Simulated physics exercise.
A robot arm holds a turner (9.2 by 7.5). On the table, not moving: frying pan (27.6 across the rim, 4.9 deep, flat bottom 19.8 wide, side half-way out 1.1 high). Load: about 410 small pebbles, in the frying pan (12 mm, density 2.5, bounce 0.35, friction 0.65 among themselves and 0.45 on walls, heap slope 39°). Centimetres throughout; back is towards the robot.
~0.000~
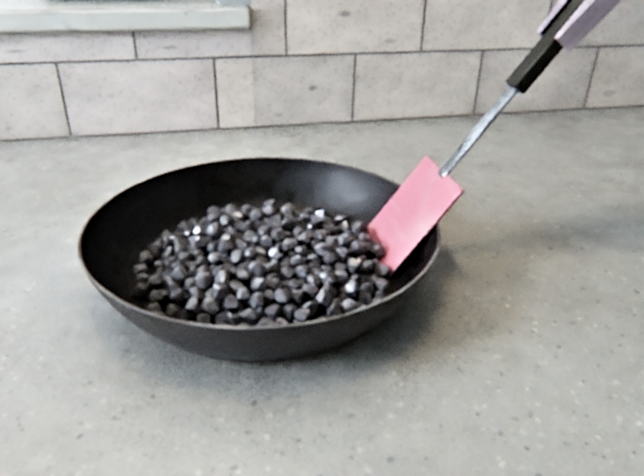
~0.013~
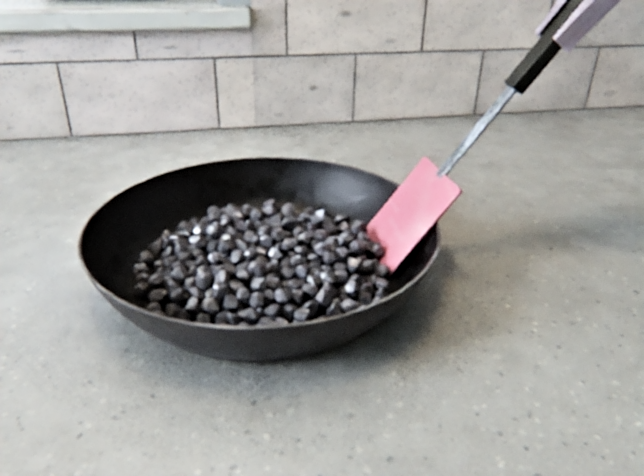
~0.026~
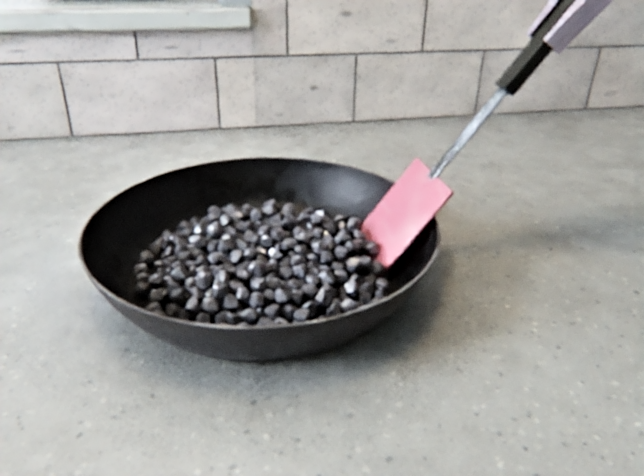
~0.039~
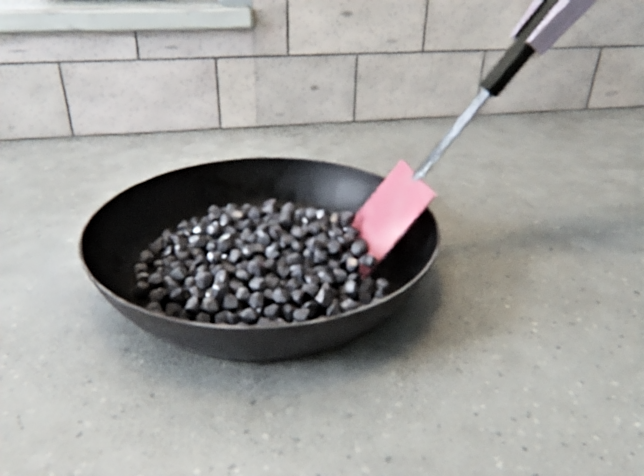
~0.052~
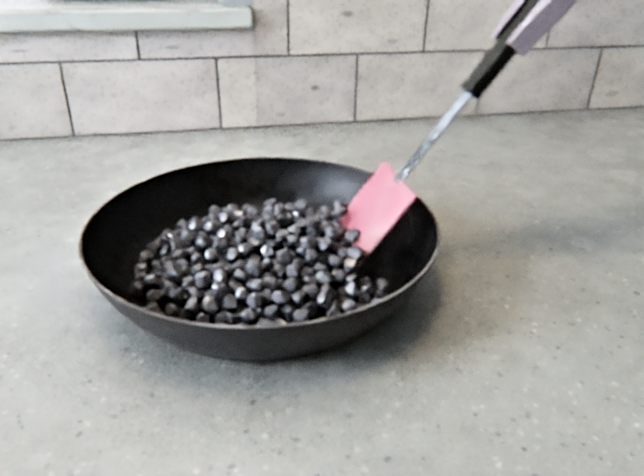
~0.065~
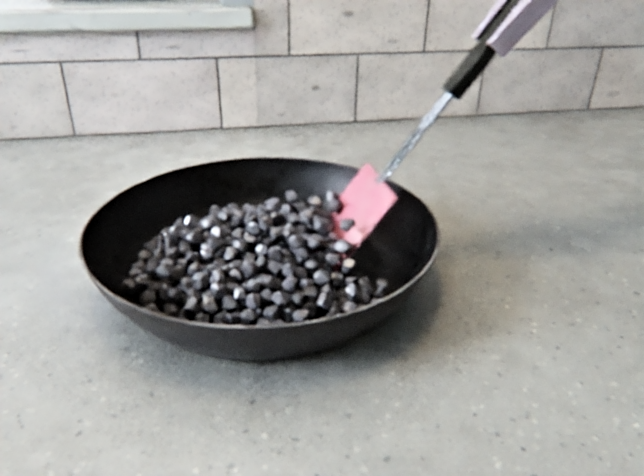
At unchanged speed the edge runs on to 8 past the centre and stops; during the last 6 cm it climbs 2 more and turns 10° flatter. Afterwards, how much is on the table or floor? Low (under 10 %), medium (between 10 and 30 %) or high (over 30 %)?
Answer: Medium; between 10 and 30 % of the small pebbles finish on the table or floor.
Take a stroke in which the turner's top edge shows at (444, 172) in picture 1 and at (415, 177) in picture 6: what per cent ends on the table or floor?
About 0 per cent.
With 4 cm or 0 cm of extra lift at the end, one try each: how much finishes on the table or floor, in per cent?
Some 25 and 5 per cent.
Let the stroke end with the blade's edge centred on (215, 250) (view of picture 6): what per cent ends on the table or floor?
Some 5 per cent.
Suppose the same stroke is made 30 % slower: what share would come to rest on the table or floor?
It would be near 5 per cent.
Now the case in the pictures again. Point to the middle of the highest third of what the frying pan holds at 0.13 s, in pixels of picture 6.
At about (226, 233).
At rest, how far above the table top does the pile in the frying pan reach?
About 6.0 cm.
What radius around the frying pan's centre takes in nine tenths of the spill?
About 30 cm.
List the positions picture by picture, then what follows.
Turner top edge at (444, 172), sloping 53°; upper third of the load around (266, 250), from x 140 to 385, top at y 205; 407 in the frying pan, in the first picture.
Turner top edge at (443, 172), sloping 53°; upper third of the load around (267, 250), from x 140 to 380, top at y 205, in the second picture.
Turner top edge at (434, 174), sloping 53°; upper third of the load around (270, 248), from x 140 to 380, top at y 205, in the third picture.
Turner top edge at (418, 176), sloping 53°; upper third of the load around (273, 247), from x 140 to 380, top at y 205, in the fourth picture.
Turner top edge at (400, 178), sloping 53°; upper third of the load around (277, 243), from x 140 to 380, top at y 205, in the fifth picture.
Turner top edge at (381, 179), sloping 53°; upper third of the load around (269, 241), from x 130 to 380, top at y 195; 407 in the frying pan, in the sixth picture.
By 0.10 s, sloping 53°, highest piece 8 above the table; 407 in the frying pan.
By 0.13 s, sloping 50°, highest piece 9 above the table; 407 in the frying pan.
By 0.34 s, sloping 43°, highest piece 10 above the table; 349 in the frying pan, 38 on the table or floor, 20 on the blade or in flight.
By 1.39 s, sloping 43°, highest piece 6 above the table; 349 in the frying pan, 58 on the table or floor.
Final count, 349 in the frying pan, 58 on the table or floor. That is 14 % on the table or floor.
